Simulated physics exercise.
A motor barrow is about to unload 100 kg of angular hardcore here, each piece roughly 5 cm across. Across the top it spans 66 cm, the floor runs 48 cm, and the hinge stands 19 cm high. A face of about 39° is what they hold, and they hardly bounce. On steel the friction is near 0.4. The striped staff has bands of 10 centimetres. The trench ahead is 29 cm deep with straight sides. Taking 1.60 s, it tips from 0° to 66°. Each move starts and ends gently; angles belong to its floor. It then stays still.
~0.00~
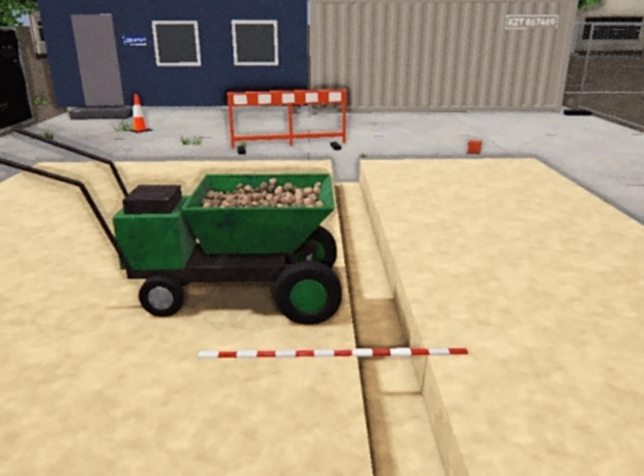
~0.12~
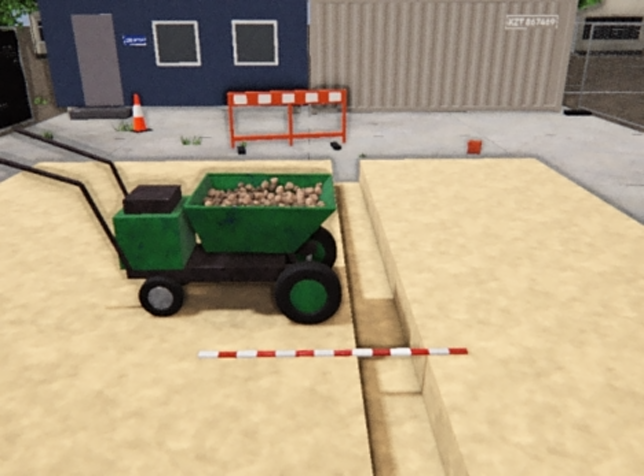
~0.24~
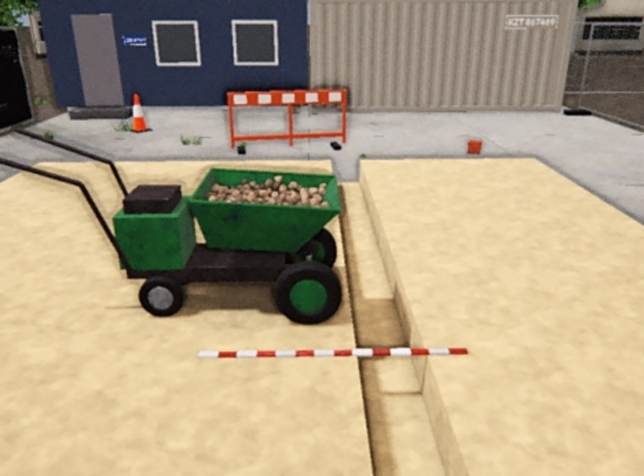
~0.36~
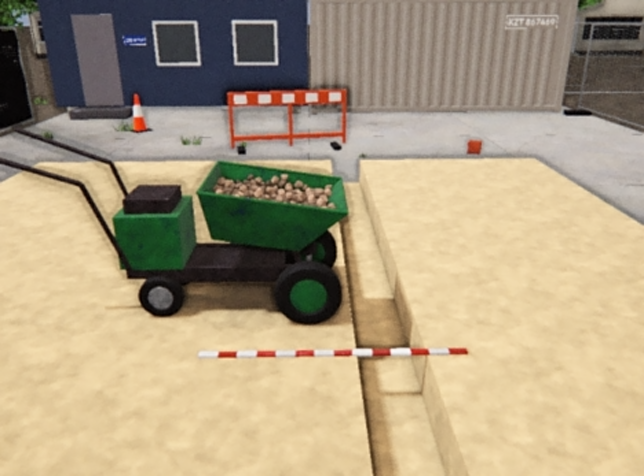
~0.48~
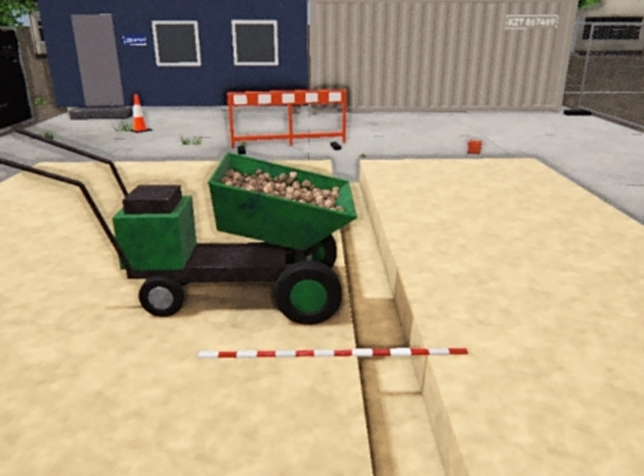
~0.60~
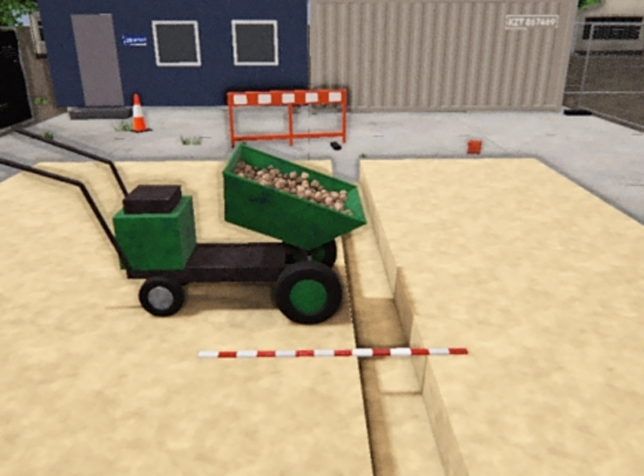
Green motor barrow standing beside a narrow trench, its skip of brown stones slowly tilting forward to the right, rear edge rising.
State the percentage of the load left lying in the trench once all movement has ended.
The share left there is about 37 per cent.
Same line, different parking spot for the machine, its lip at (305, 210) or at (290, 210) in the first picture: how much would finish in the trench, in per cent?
From the first spot near 60, from the second near 70 per cent.
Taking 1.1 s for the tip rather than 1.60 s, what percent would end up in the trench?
It would be near 35 per cent.
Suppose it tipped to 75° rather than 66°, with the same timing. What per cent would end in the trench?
Around 45 per cent would finish in the trench.
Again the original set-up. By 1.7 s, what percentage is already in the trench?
About 5 per cent by then.
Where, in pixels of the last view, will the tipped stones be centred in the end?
Resting centre: About (403, 309).
After 1.2 s the floor is at 56°; 100 % in the skip; the foremost stones are at (384, 244).
After 1.7 s the floor is at 66°; 89 % in the skip, 3 % in the trench, 8 % past the trench; the foremost stones are at (448, 309).
After 2.0 s the floor is at 66°; 64 % in the skip, 6 % in the trench, 30 % past the trench; the foremost stones are at (478, 307).
After 4.0 s the floor is at 66°; 30 % in the skip, 37 % in the trench, 33 % past the trench; the foremost stones are at (500, 304).
